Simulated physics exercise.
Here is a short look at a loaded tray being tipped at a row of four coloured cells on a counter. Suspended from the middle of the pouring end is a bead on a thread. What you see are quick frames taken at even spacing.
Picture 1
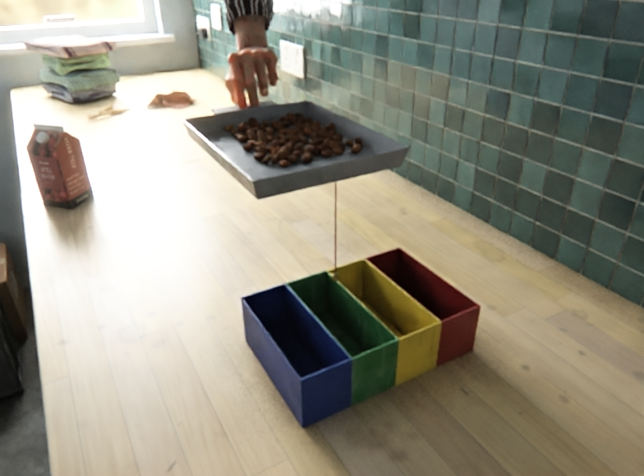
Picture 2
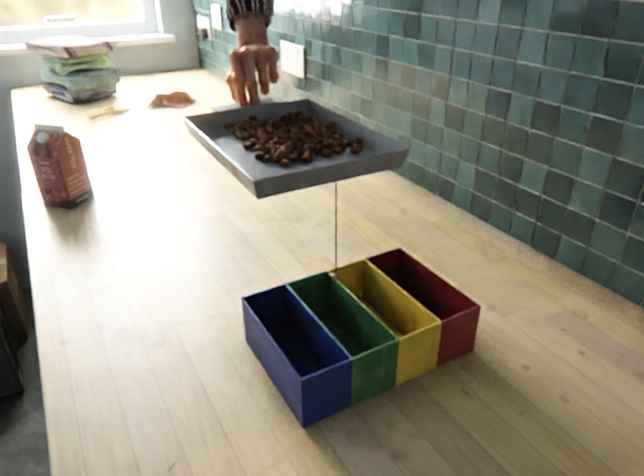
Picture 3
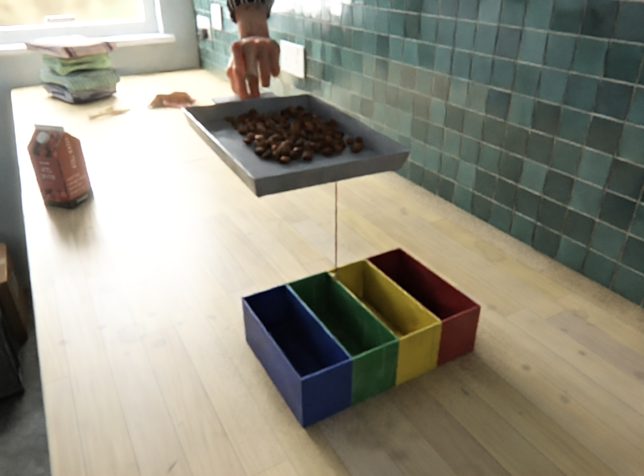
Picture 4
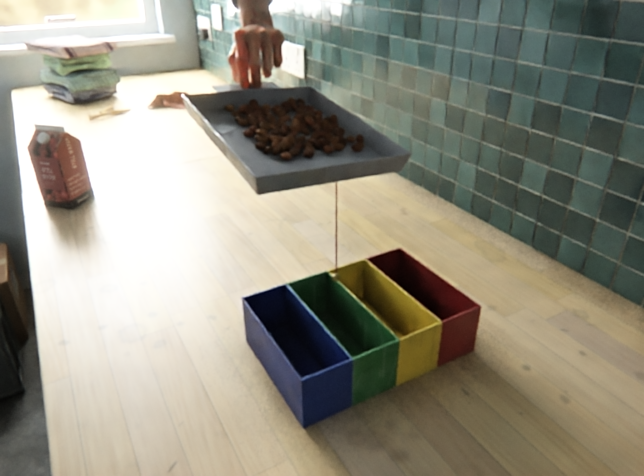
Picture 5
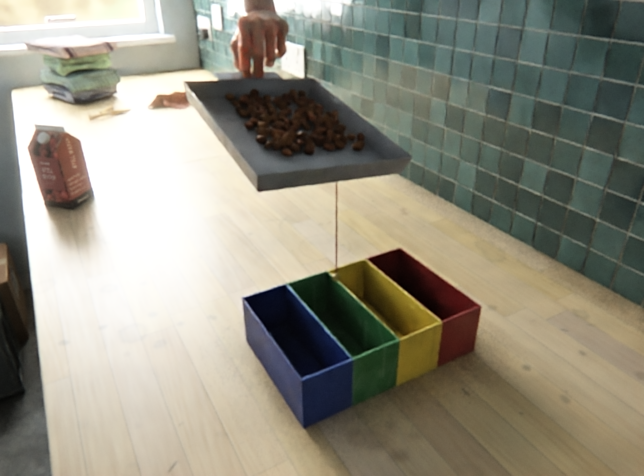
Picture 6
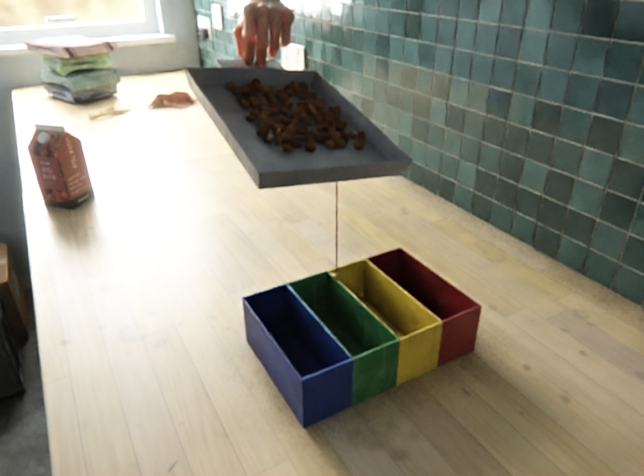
To begin with, a hand holds a gray tray of brown kibble nearly level above a row of blue, green, yellow and red cells on a wooden counter. The hand then raises the far end of the tray, gradually steepening its slope toward the near end, while its right corner dips slightly.
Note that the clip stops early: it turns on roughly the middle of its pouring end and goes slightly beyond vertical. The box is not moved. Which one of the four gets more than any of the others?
Most: Red.
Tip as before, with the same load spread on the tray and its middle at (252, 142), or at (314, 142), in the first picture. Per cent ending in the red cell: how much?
Respectively 60 and 70 in a hundred.
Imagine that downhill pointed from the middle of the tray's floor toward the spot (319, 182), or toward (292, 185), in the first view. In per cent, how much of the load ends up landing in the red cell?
Lab note: Try one about 0 %, try two 0 %.
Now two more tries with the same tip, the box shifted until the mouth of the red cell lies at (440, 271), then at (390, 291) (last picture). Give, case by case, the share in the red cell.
About 10 per cent, then about 40 per cent.
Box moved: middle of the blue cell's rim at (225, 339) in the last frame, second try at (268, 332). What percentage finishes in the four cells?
About 10% and about 70%.
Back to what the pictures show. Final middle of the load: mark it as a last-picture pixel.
Close to (403, 313) in the last view.
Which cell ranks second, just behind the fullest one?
Yellow.
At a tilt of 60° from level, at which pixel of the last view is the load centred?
Look around (370, 153) in the last picture.
Soon after the last picture, tray tipped steeply; nearly all on the tray; a stray few falling or outside the box.
A little later, tray tipped right over; about a quarter on the tray; about a third in the red cell; a small part in the yellow cell; about a quarter falling or outside the box.
Later still, tray tipped past a quarter turn; about two thirds in the red cell; about a quarter in the yellow cell; a small part falling or outside the box.
At rest, tray tipped past a quarter turn; about two thirds in the red cell; about a quarter in the yellow cell; none in the blue cell; none in the green cell; a small part outside the box.
